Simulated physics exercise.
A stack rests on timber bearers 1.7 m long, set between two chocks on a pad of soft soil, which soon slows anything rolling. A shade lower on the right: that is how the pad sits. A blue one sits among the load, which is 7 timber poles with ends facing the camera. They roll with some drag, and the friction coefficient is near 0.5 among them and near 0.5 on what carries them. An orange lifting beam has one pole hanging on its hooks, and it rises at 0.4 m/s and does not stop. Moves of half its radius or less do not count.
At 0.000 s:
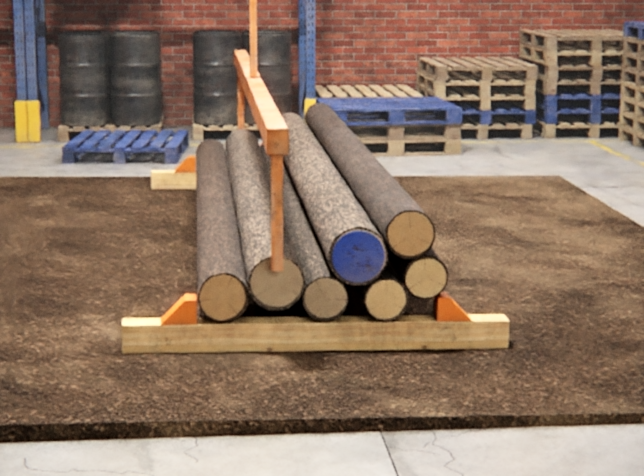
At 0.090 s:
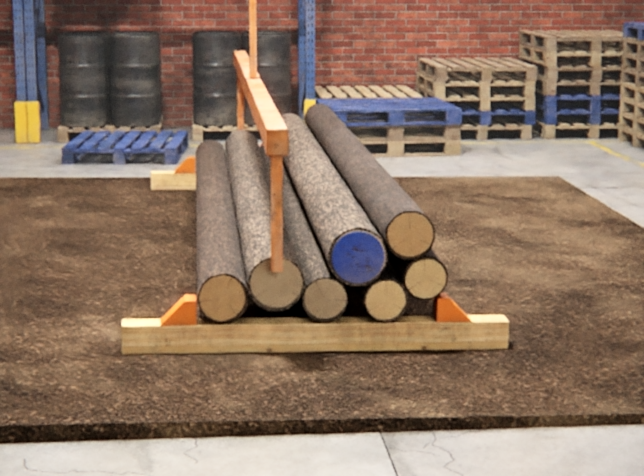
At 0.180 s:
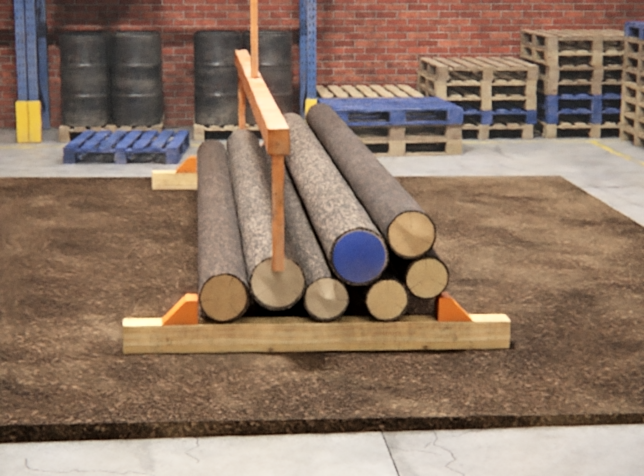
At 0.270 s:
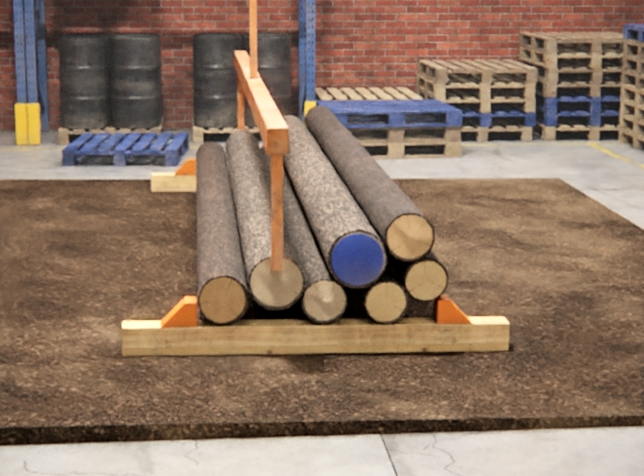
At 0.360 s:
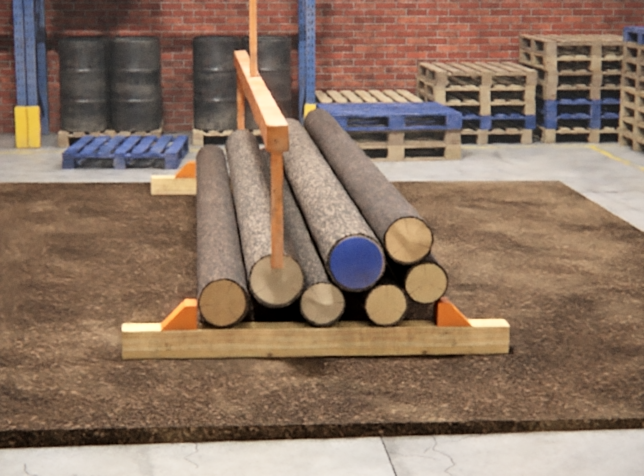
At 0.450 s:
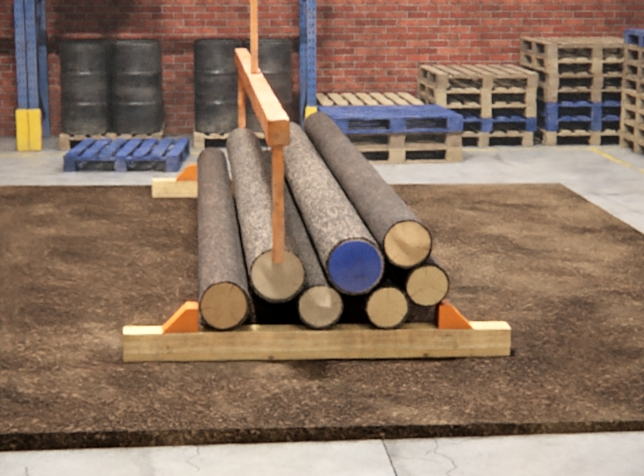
An orange beam slowly raised one pole a little at the left of a stack on timber bearers, while the blue-ended pole beside it sank slightly and the rest barely shifted.
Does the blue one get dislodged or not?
I'd say blue is forced from its spot in the end.
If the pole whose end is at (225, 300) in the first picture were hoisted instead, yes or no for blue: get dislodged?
If so, blue does it.
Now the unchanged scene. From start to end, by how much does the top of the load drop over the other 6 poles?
10 cm.
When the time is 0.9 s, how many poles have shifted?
By that time it stands at 3.
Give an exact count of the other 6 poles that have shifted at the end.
Altogether that makes 3.
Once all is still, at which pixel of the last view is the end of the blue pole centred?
It comes to rest around (334, 300).
Then, 0.7 s in, blue is 8 cm further left and 2 cm lower; 3 out of place.
Then, 0.8 s in, blue is 12 cm further left and 4 cm lower; 3 out of place.
Then, 0.9 s in, blue is 14 cm further left and 8 cm lower; 3 out of place.
Then, 1.0 s in, blue is 13 cm further left and 16 cm lower; 3 out of place.
In the end (1.2 s), blue is 11 cm further left and 16 cm lower; 3 out of place.
